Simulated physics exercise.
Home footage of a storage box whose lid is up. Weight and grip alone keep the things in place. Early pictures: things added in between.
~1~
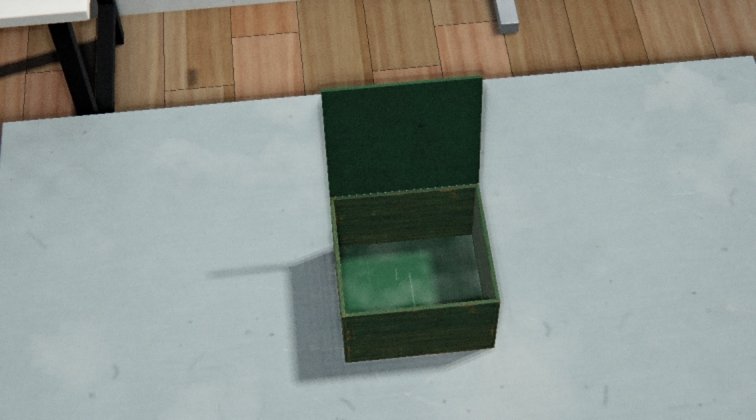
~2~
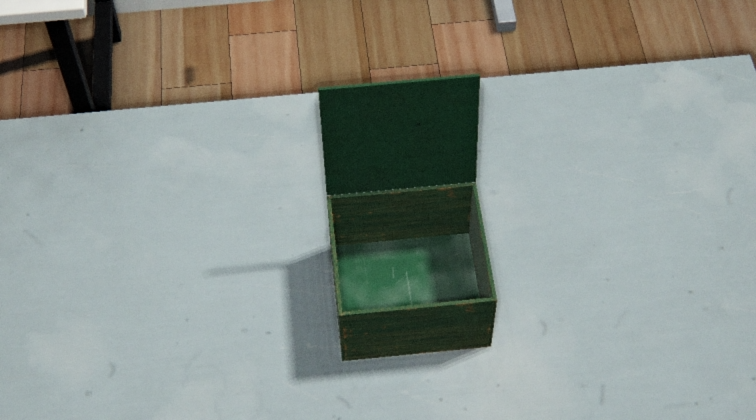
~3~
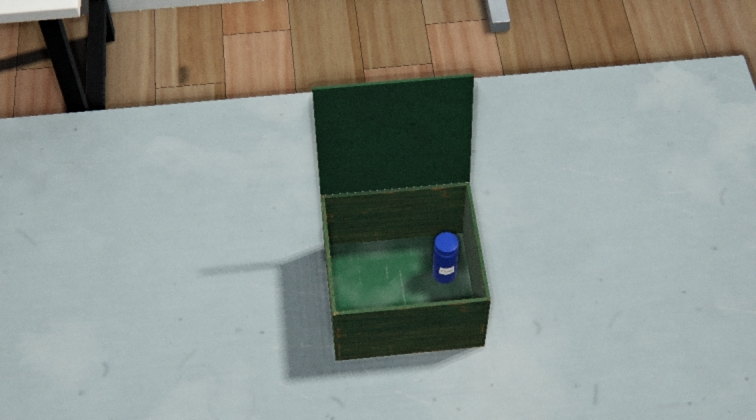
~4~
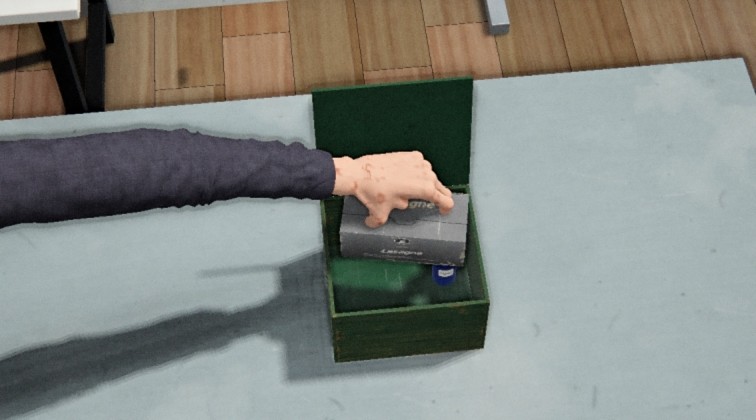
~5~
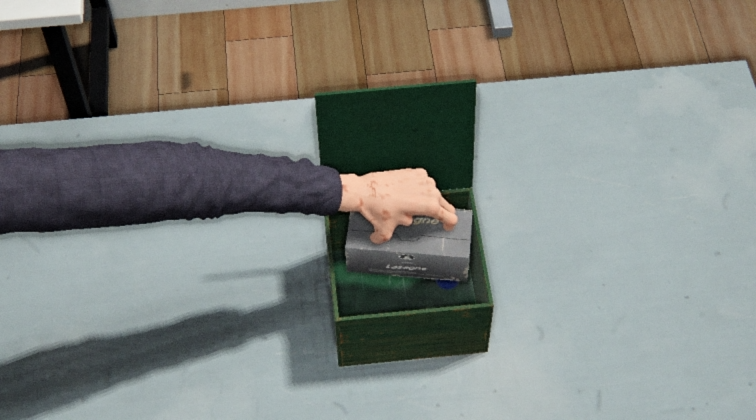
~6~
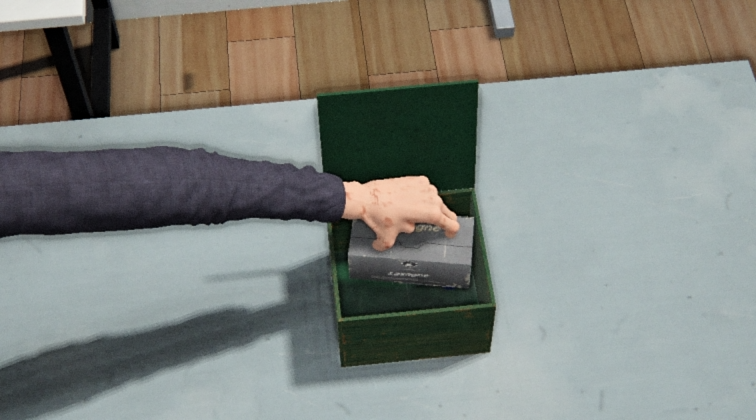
At the start, an open green box with its lid up sits empty on a pale table. A small blue shaker then appears inside, toward the right. Next, an arm reaches in from the left, its hand gripping a grey carton and lowering it a short way into the box over the shaker.
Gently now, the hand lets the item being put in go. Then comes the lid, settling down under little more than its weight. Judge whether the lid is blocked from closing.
Judgement: Not blocked, the lid closes.
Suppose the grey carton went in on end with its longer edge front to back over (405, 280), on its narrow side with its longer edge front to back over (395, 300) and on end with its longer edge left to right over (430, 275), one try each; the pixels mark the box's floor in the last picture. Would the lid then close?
Lid left open; lid down; lid left open.
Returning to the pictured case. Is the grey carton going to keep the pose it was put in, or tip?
In the end, the grey carton winds up askew.
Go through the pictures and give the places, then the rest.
In the first picture, the last thing is not in view yet.
In the second picture, the last thing is not in view yet.
In the third picture, the last thing is not in view yet; blue shaker (446, 258).
In the fourth picture, coming down; grey carton (405, 226).
In the fifth picture, coming down; grey carton (409, 241).
In the sixth picture, in place under the hand; grey carton (411, 248).
Then, 1.00 s past the last view, lid starting down; grey carton on its side near (406, 308); blue shaker displaced a little.
Then, 1.80 s past the last view, lid 36° above the rim; grey carton on its side near (406, 308); blue shaker displaced a little.
Finally, lid shut; down or leaning hard in the box, grey carton; blue shaker still in place. Final places as the last picture's camera would see them, grey carton near (406, 308).
